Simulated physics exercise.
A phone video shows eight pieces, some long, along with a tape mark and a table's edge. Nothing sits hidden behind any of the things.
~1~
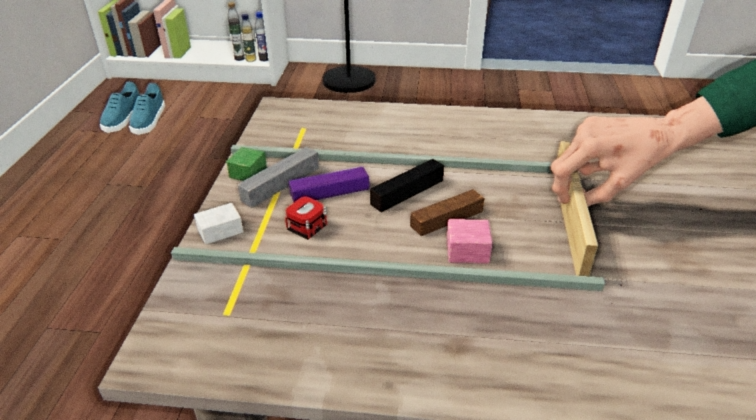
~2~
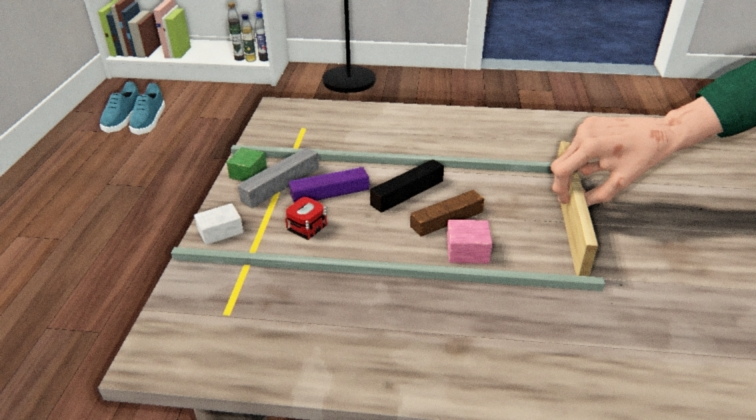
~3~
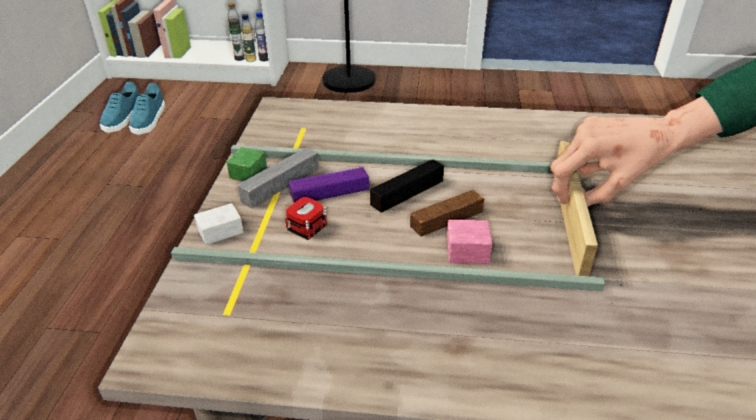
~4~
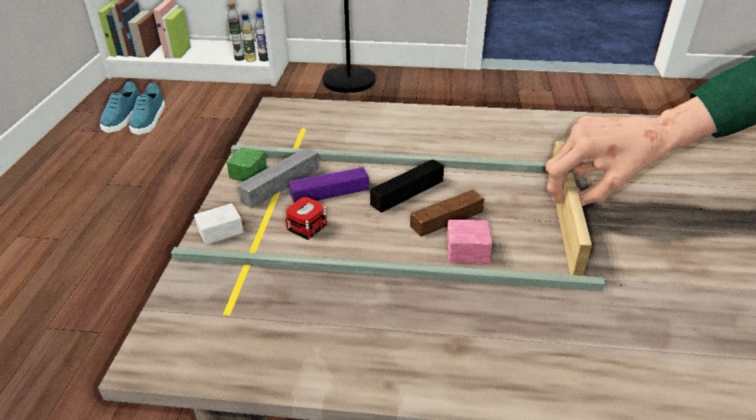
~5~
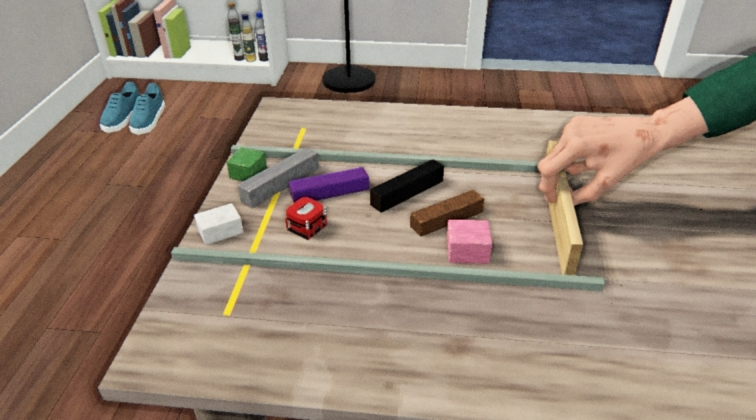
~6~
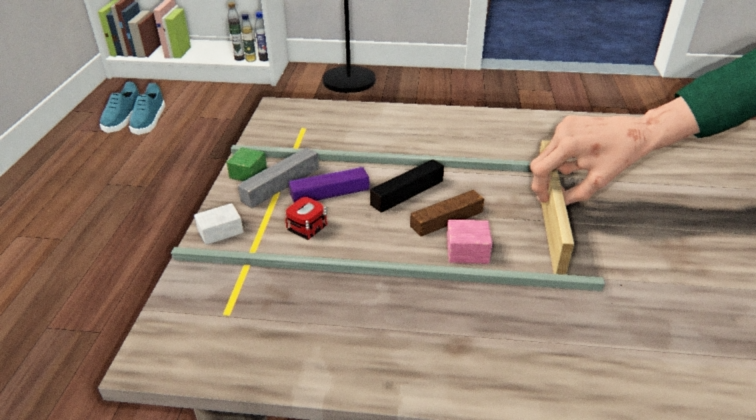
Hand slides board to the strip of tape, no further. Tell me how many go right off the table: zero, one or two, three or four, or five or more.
One or two go right off.
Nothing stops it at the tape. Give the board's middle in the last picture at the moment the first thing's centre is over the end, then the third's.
The first puts it near (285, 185), the next near (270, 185).
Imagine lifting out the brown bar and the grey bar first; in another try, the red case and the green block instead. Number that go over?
Result: 0, then 0.
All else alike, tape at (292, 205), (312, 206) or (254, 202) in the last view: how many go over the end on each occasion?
It would be 0, then 0, then 4.
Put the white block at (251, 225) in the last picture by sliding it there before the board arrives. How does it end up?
I reckon from there it stays aboard.
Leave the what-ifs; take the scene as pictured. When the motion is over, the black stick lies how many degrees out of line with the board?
The angle is some 30°.
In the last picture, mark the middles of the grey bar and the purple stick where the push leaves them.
I'd put one close to (219, 170) and the other close to (244, 171).
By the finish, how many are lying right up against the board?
The count in contact is 3.
Early on, none off yet; green block at rest near (247, 165); white block at rest near (219, 224); grey bar at rest near (280, 176).
Finally, the number that fall off is one or two; lost, green block.
